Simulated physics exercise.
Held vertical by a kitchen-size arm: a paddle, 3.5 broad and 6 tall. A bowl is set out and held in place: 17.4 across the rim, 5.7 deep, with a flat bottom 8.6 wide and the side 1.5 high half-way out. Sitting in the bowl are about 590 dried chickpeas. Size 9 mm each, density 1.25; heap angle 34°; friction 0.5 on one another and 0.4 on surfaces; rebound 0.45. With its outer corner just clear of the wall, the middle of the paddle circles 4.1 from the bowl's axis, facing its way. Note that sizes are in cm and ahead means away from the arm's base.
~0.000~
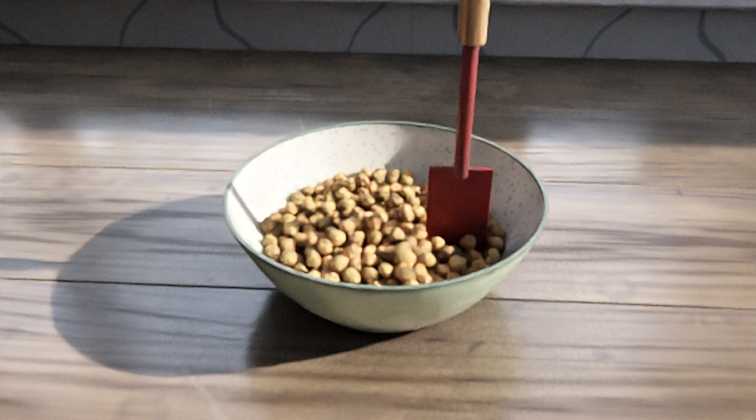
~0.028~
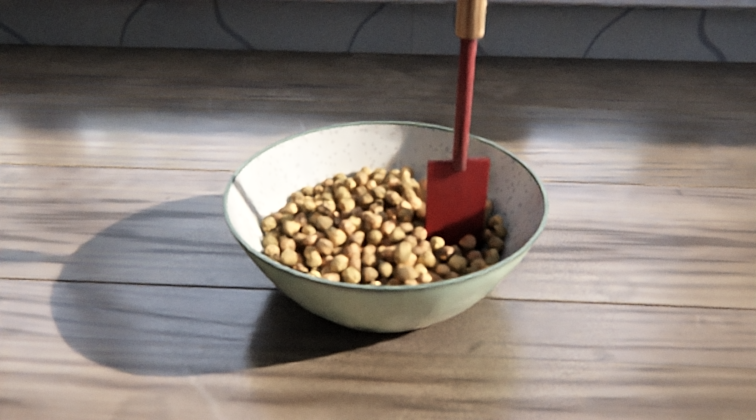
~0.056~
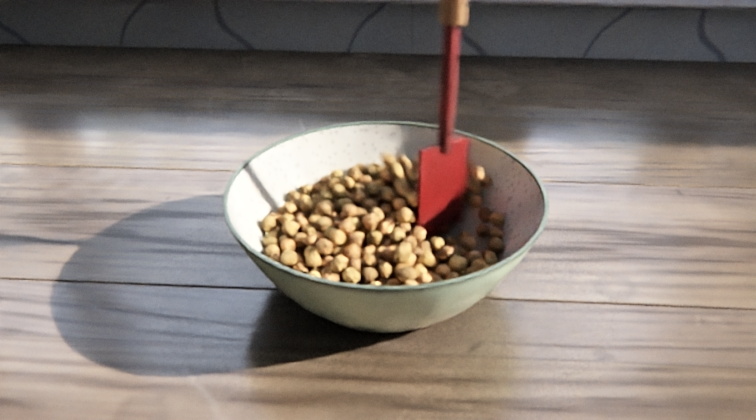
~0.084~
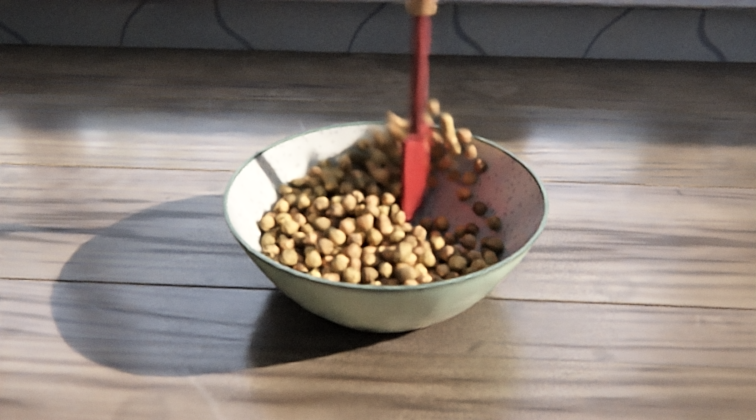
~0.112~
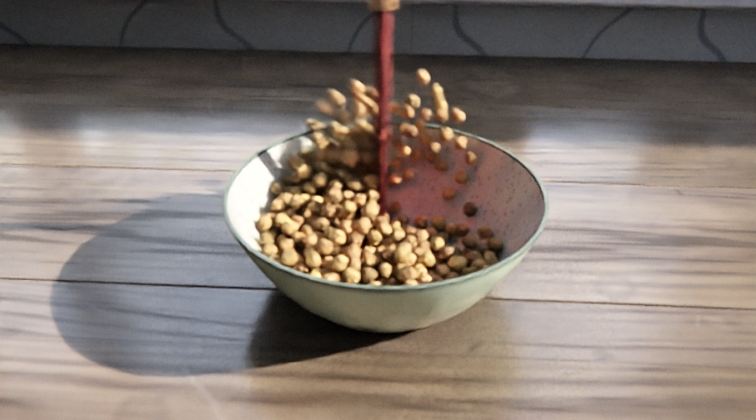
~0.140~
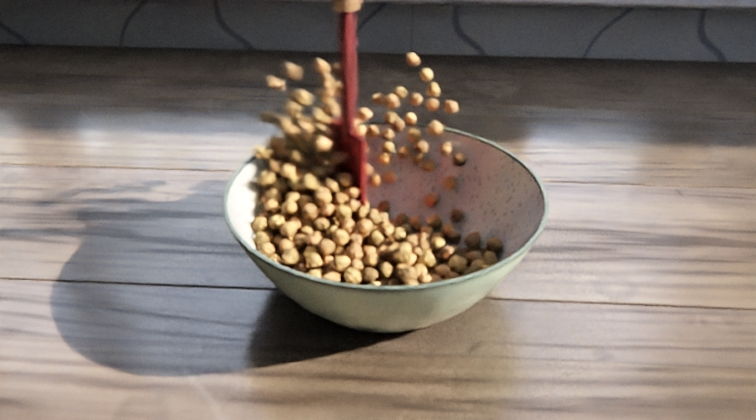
On a sunlit wooden tabletop, a red paddle sweeping leftward through a pale green bowl of chickpeas, flinging some above the rim.
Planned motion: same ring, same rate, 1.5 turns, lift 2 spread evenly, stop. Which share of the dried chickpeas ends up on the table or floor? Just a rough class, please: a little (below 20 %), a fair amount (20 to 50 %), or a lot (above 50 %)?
A fair amount.
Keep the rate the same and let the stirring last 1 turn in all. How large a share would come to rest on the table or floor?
Roughly 25 percent would end up there.
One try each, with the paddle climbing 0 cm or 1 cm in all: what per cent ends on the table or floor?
I'd say some 45 per cent, and some 35 per cent.
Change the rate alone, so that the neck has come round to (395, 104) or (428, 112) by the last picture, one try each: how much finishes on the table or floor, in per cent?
First try: Around 15 %; second try: Around 5 %.
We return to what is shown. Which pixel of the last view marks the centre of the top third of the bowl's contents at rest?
Somewhere close to (399, 244).
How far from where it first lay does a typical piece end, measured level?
I'd put it at roughly 7 centimetres.
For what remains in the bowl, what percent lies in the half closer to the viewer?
About 50 per cent.
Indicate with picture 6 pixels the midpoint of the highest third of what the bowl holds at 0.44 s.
I'd say about (421, 222).
By 0.29 s, 283° round, highest piece 9 above the table; 472 in the bowl, 37 on the table or floor, 80 in flight or on the tool.
By 0.44 s, 80° round, highest piece 9 above the table; 423 in the bowl, 148 on the table or floor, 18 in flight or on the tool.
By 0.72 s, 180° round, highest piece 5 above the table; 420 in the bowl, 169 on the table or floor.
By 1.42 s, 180° round, highest piece 5 above the table; 420 in the bowl, 169 on the table or floor.
Final count, 420 in the bowl, 169 on the table or floor. That is 29 % on the table or floor.
